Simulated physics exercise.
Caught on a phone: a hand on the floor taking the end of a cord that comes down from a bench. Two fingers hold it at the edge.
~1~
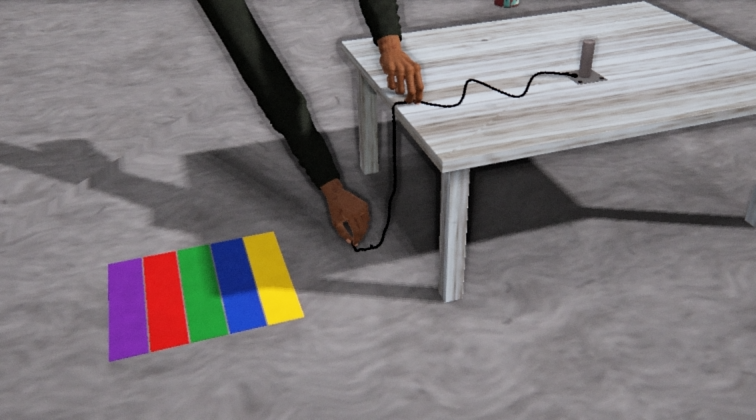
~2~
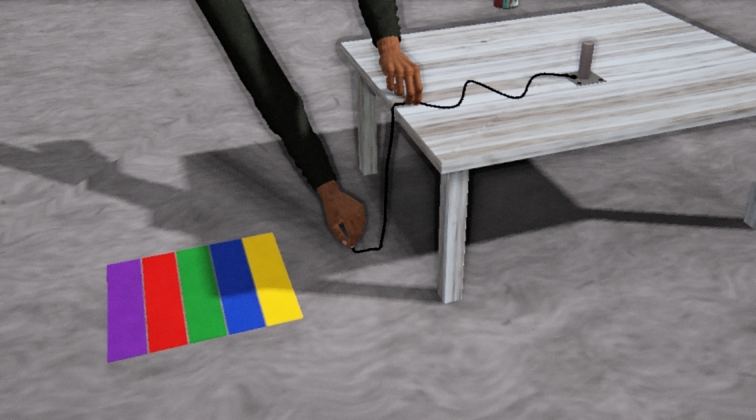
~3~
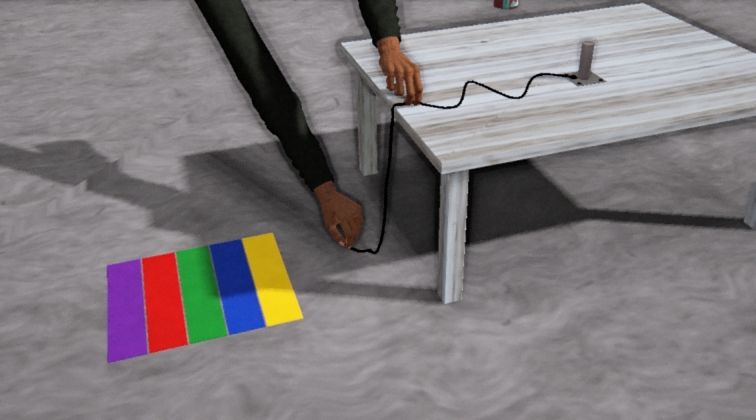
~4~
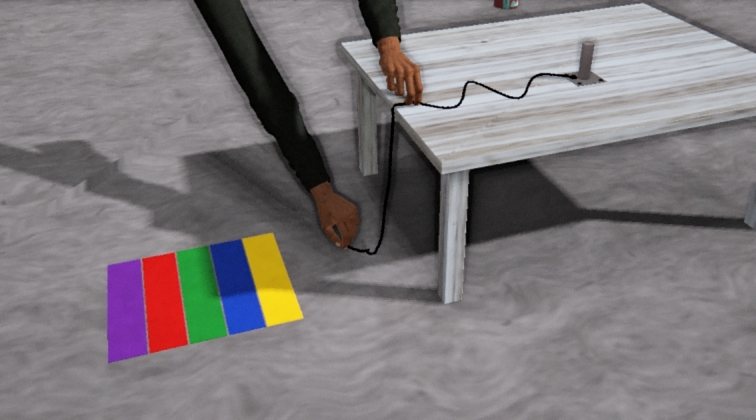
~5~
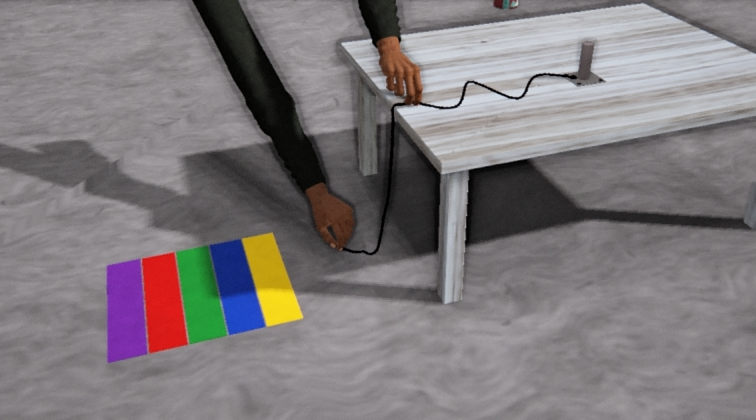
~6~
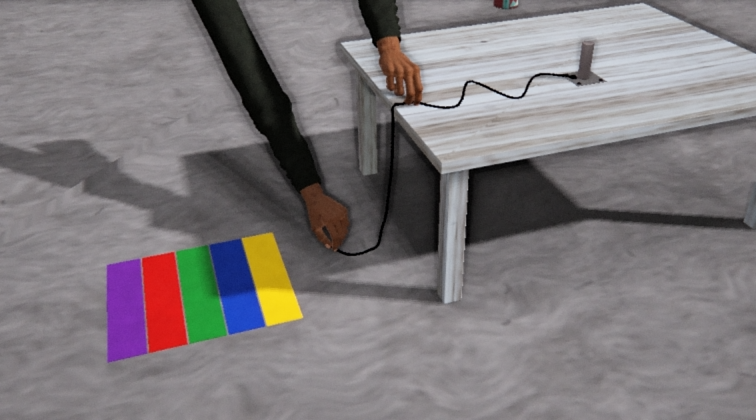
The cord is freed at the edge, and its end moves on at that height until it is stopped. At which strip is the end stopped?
It halts on the purple strip.
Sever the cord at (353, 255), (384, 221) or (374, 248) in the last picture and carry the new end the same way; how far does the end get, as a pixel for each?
The places are (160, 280), (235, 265) and (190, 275).
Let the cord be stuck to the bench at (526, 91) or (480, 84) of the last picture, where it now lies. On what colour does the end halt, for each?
Taking them in turn: Red; green.
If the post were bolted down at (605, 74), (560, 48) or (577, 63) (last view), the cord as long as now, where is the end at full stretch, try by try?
Try by try, around (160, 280), (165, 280) and (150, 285).
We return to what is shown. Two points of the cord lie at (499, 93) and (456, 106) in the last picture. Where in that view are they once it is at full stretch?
The first at (462, 97), the second at (363, 129).
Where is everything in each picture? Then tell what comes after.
In the first frame, end (353, 241); yellow (280, 303); blue (244, 311); green (206, 320); red (168, 328); purple (128, 337).
In the second frame, end (349, 243); cord through (540, 74) (507, 96) (464, 93) (410, 103) (388, 163) (384, 230).
In the third frame, end (346, 244).
In the fourth frame, end (342, 245); cord through (540, 75) (507, 96) (464, 93) (411, 103) (390, 163) (382, 231).
In the fifth frame, end (337, 246).
In the sixth frame, end (332, 246); cord through (540, 75) (507, 96) (464, 93) (410, 103) (392, 163) (381, 230).
Soon after, end near (207, 272); over green.
Then, end near (157, 282); over red.
At full stretch, end near (126, 289); over purple. Over purple.
